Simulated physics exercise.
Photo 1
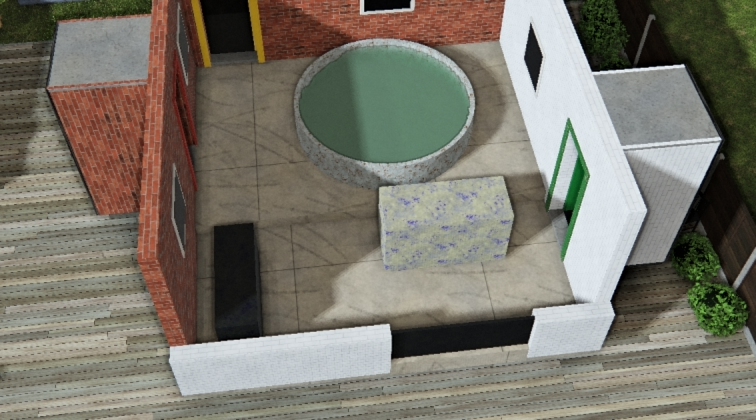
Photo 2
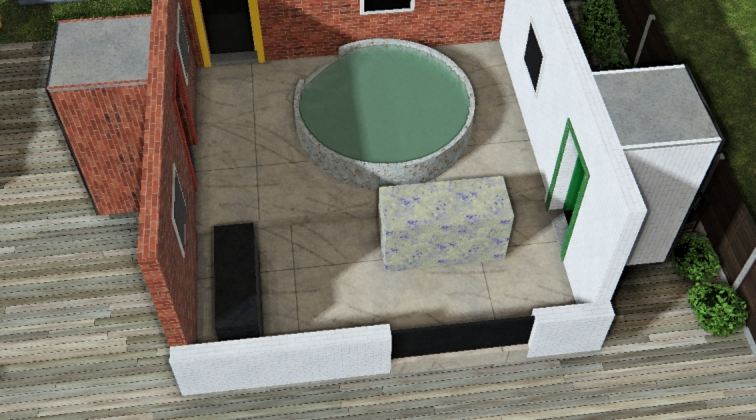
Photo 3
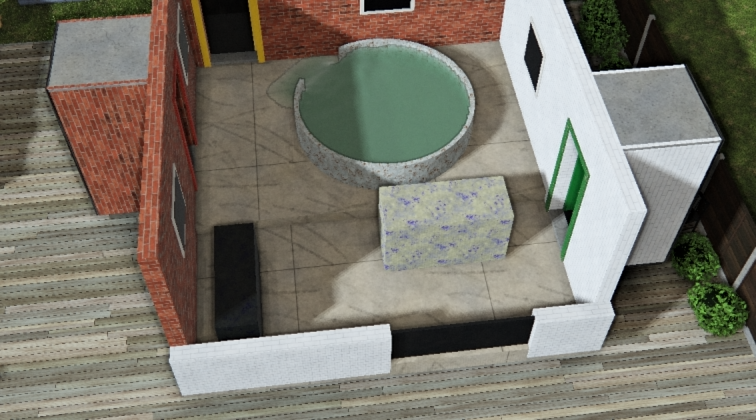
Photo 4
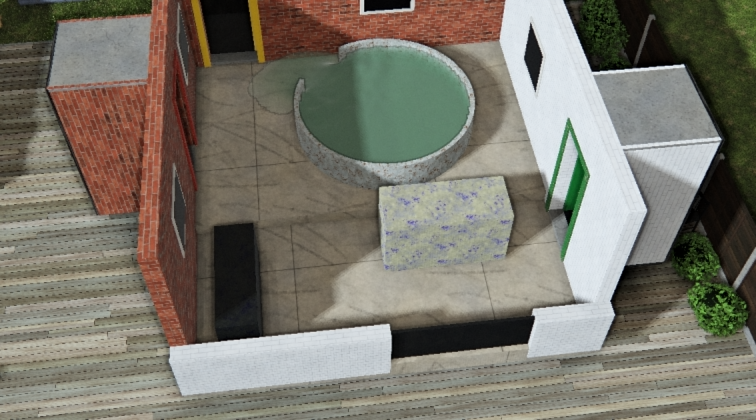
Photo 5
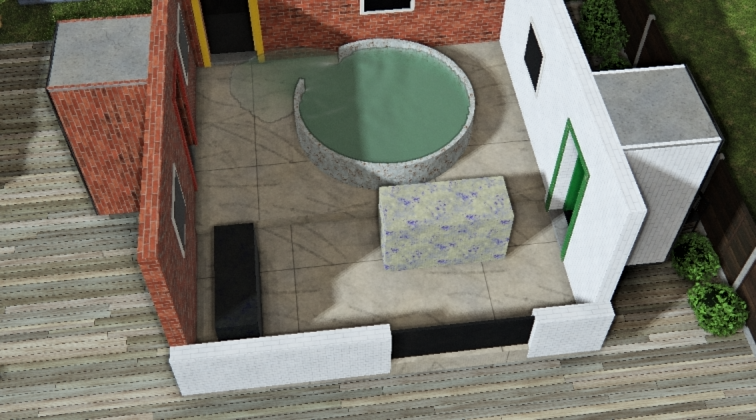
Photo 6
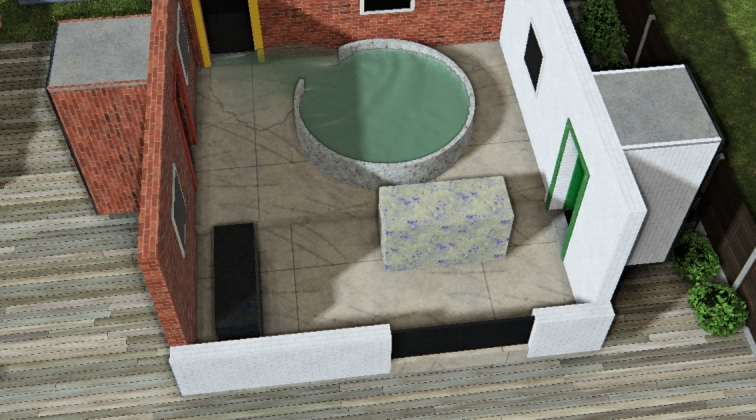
Greenish water pours through a gap in the far left rim of a round, stone-walled pool, seen from high above in a roofless yard with pale paving. Red brick walls stand left and behind, a white wall with a green-framed doorway right, a mottled block before the pool and a black block lower left. The water spreads left in a thin sheet towards the yellow-framed doorway, while the camera stays still.
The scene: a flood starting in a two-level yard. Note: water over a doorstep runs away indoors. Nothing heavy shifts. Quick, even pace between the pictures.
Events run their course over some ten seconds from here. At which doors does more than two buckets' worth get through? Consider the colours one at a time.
The yellow door lets through more than two buckets; the green door lets through two buckets or less; the red door lets through more than two buckets.
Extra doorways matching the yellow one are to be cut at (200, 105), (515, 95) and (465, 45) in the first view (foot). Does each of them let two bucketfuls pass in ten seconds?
Well, the first one overshoots, the next doesn't reach it, and the last doesn't reach it.
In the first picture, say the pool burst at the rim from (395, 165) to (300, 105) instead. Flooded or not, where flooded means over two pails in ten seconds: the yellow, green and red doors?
Here's how it goes: The yellow door comes in low, the green door overshoots, the red door overshoots.
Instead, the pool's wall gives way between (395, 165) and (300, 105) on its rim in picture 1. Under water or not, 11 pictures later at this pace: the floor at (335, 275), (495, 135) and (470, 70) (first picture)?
Sequence of results: Reached by the flood, missed by the flood, missed by the flood.
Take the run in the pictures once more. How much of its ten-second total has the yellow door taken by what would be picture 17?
Near 10 in a hundred.
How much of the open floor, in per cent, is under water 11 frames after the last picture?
About 20 in a hundred.
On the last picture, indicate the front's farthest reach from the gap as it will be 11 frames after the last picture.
Somewhere near (196, 200).
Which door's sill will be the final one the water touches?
It would be the green-painted one.
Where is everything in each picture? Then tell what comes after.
The first frame shows the round pool at (384, 102) is whole and still.
In the second frame, water pours out on the round pool's far side and has run to (293, 101).
In the third frame, the front is at (272, 93), out from the gap on the round pool's far side.
In the fourth frame, water pours out on the round pool's far side and has run to (255, 83).
In the fifth frame, water pours out on the round pool's far side and has run to (239, 69).
In the sixth frame, the front is at (213, 67), out from the gap on the round pool's far side.
A moment on, water covers 10 % of the floor; the yellow door under two buckets in, the green door not reached, the red door not reached.
Next, water covers 20 % of the floor; the yellow door over two buckets in, the green door not reached, the red door wet at the sill, nothing in.
Then, water covers 50 % of the floor; the yellow door far over two buckets in, the green door not reached, the red door under two buckets in.
Later, water covers 85 % of the floor; the yellow door far over two buckets in, the green door wet at the sill, nothing in, the red door over two buckets in.
In the end, water covers 95 % of the floor; the yellow door far over two buckets in, the green door under two buckets in, the red door over two buckets in.
